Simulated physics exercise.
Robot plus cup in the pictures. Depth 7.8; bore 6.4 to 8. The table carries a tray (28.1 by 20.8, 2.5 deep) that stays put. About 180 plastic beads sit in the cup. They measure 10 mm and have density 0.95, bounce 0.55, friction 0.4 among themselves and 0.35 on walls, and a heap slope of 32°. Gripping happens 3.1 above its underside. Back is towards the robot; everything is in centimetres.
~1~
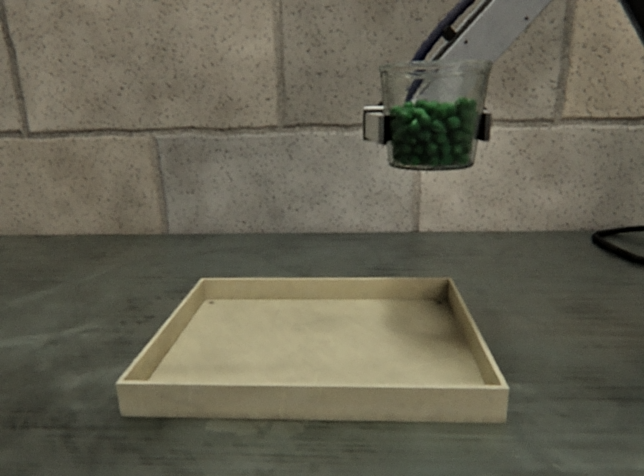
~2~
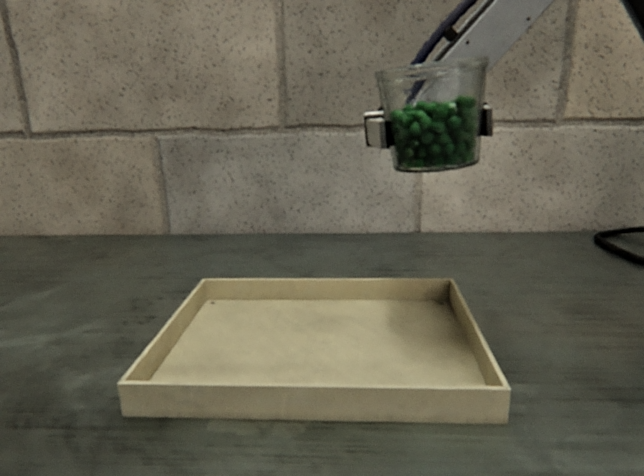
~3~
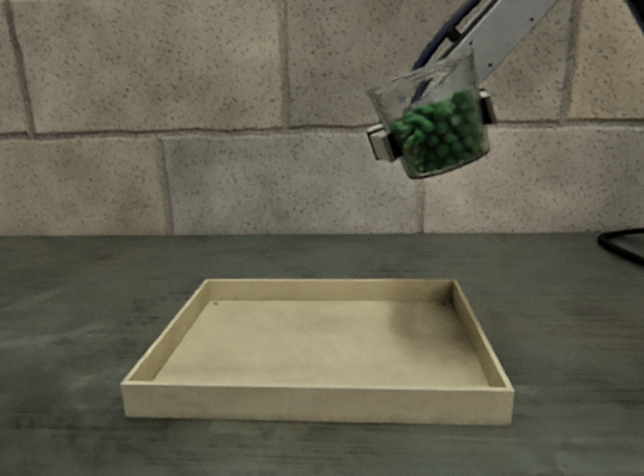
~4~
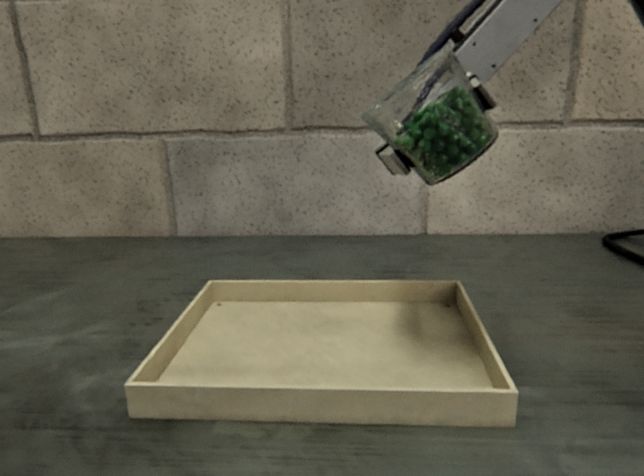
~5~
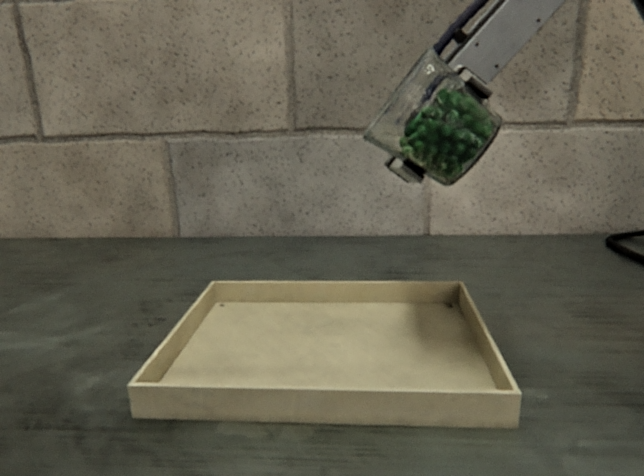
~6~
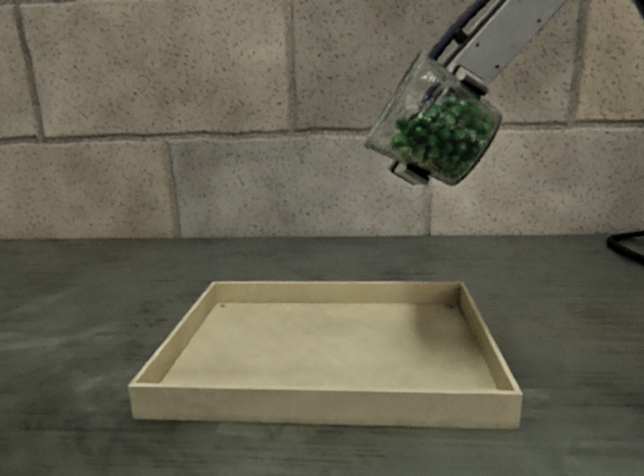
A robot gripper tilts a clear cup of green beads leftward above an empty tray.
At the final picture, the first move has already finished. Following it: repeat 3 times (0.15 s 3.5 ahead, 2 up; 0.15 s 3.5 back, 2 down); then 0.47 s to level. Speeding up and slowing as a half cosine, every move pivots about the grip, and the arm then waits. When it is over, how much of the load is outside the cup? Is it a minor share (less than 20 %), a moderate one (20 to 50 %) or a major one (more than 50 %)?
A moderate share.
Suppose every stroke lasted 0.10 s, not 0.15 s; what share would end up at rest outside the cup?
Roughly 70 percent would.
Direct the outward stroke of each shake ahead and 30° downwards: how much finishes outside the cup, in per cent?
Roughly 5 per cent.
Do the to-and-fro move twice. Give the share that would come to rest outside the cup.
I'd expect close to 20 per cent then.
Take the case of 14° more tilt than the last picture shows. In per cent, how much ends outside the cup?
Estimate: Close to 65 in a hundred.
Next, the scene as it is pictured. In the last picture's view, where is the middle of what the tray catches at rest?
Centre estimate: Around (300, 339).
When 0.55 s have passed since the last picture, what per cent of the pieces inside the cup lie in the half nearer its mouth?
About 50 percent.
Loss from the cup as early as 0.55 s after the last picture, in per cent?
I'd put it at some 15 per cent at that point.
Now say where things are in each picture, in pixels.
The first picture shows the cup middle at (432, 117), level; upper third of the load around (436, 113), from x 395 to 470, top at y 100; 176 in the cup.
The second picture shows the cup middle at (433, 118), tilted 6° forward; upper third of the load around (439, 113), from x 395 to 470, top at y 100.
The third picture shows the cup middle at (434, 119), tilted 20° forward; upper third of the load around (444, 114), from x 395 to 475, top at y 95.
The fourth picture shows the cup middle at (434, 122), tilted 38° forward; upper third of the load around (450, 113), from x 400 to 485, top at y 90.
The fifth picture shows the cup middle at (435, 125), tilted 52° forward; upper third of the load around (450, 113), from x 400 to 485, top at y 95.
The sixth picture shows the cup middle at (435, 126), tilted 58° forward; upper third of the load around (450, 118), from x 395 to 485, top at y 100; 176 in the cup.
Then, 0.55 s on, tilted 58° forward, highest piece 23 above the table; 152 in the cup, 12 in the tray, 12 in flight or on a rim.
Then, 1.10 s on, tilted 36° forward, highest piece 22 above the table; 123 in the cup, 51 in the tray, 2 in flight or on a rim.
Then, 1.57 s on, level, highest piece 23 above the table; 123 in the cup, 53 in the tray.
Then, 2.62 s on, level, highest piece 23 above the table; 123 in the cup, 53 in the tray.
In the end, 123 in the cup, 53 in the tray. That is 30 % outside the cup.
